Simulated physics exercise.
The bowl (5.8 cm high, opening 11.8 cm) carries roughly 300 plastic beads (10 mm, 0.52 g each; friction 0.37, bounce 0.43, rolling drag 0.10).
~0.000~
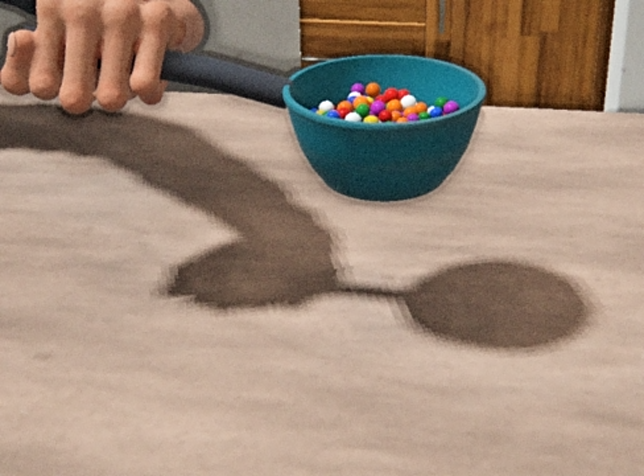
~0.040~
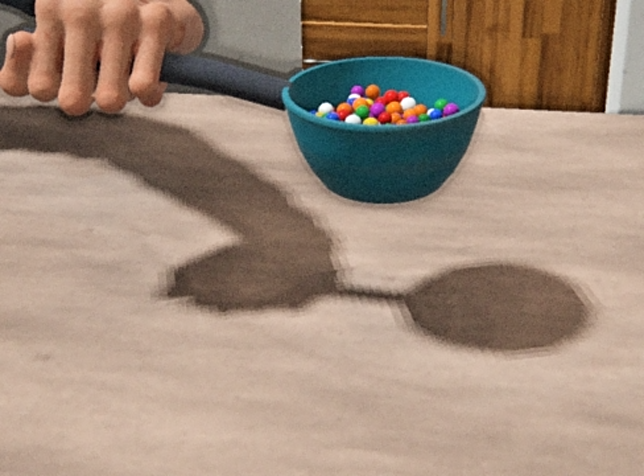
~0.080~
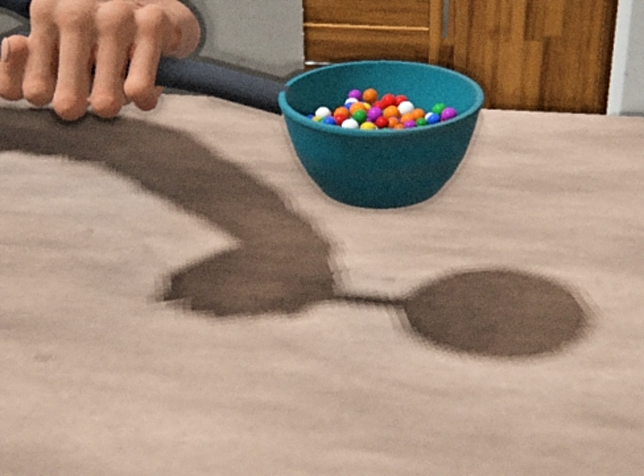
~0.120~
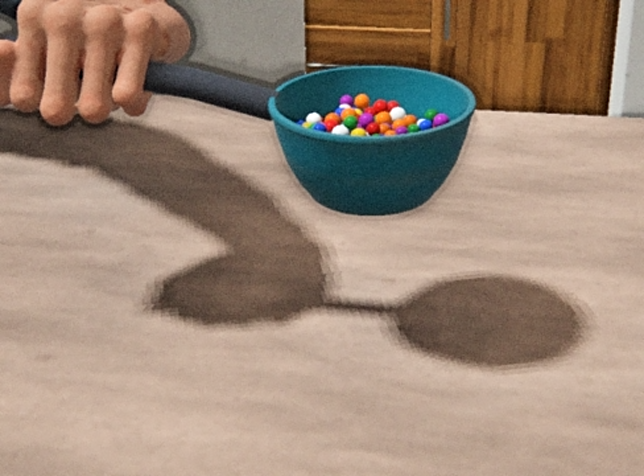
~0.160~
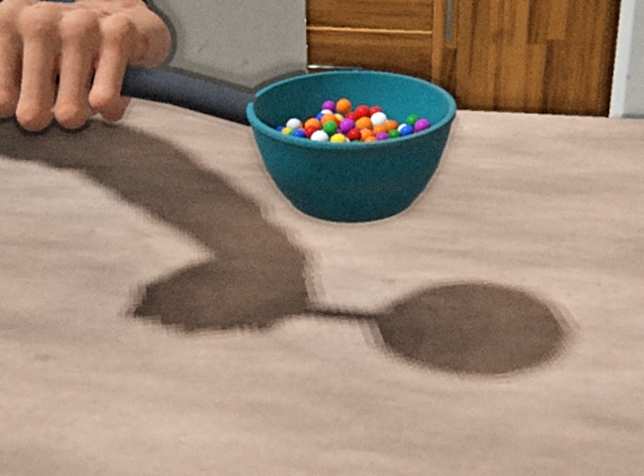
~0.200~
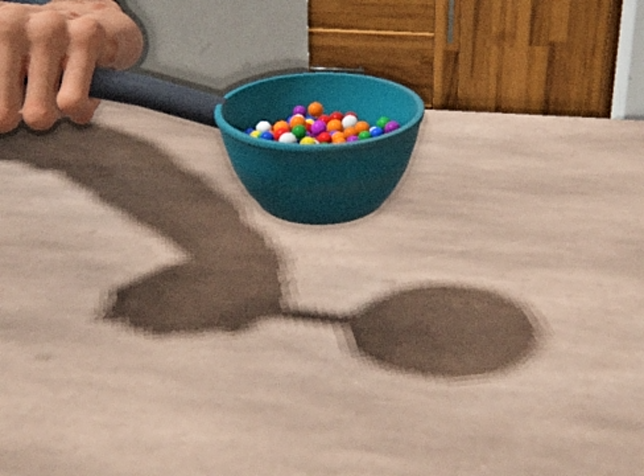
On a pale, faintly streaked surface seen from slightly above, with a wooden cabinet and grey wall behind, the view stays still. A hand at the upper left grips the dark handle of a teal bowl holding small multicoloured beads, and their brown shadows stretch across the surface. The hand and bowl barely shift at first, then glide left and slightly toward the viewer, the bowl staying level and the shadows following.
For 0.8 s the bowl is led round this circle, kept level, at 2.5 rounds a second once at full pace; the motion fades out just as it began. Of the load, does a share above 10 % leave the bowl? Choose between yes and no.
I choose no.
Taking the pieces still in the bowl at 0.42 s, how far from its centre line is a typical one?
About 3.0 centimetres.
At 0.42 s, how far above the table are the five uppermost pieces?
I'd put it at some 15 cm.
After 0.42 s, bowl 100 %; middle of the pieces not yet landed near (350, 121).
After 0.61 s, bowl 100 %; middle of the pieces not yet landed near (320, 161).
After 0.78 s, bowl 100 %; middle of the pieces not yet landed near (277, 140).
After 0.95 s, bowl 100 %; middle of the pieces not yet landed near (277, 140).
In the end, at 1.3 s, bowl 100 %.
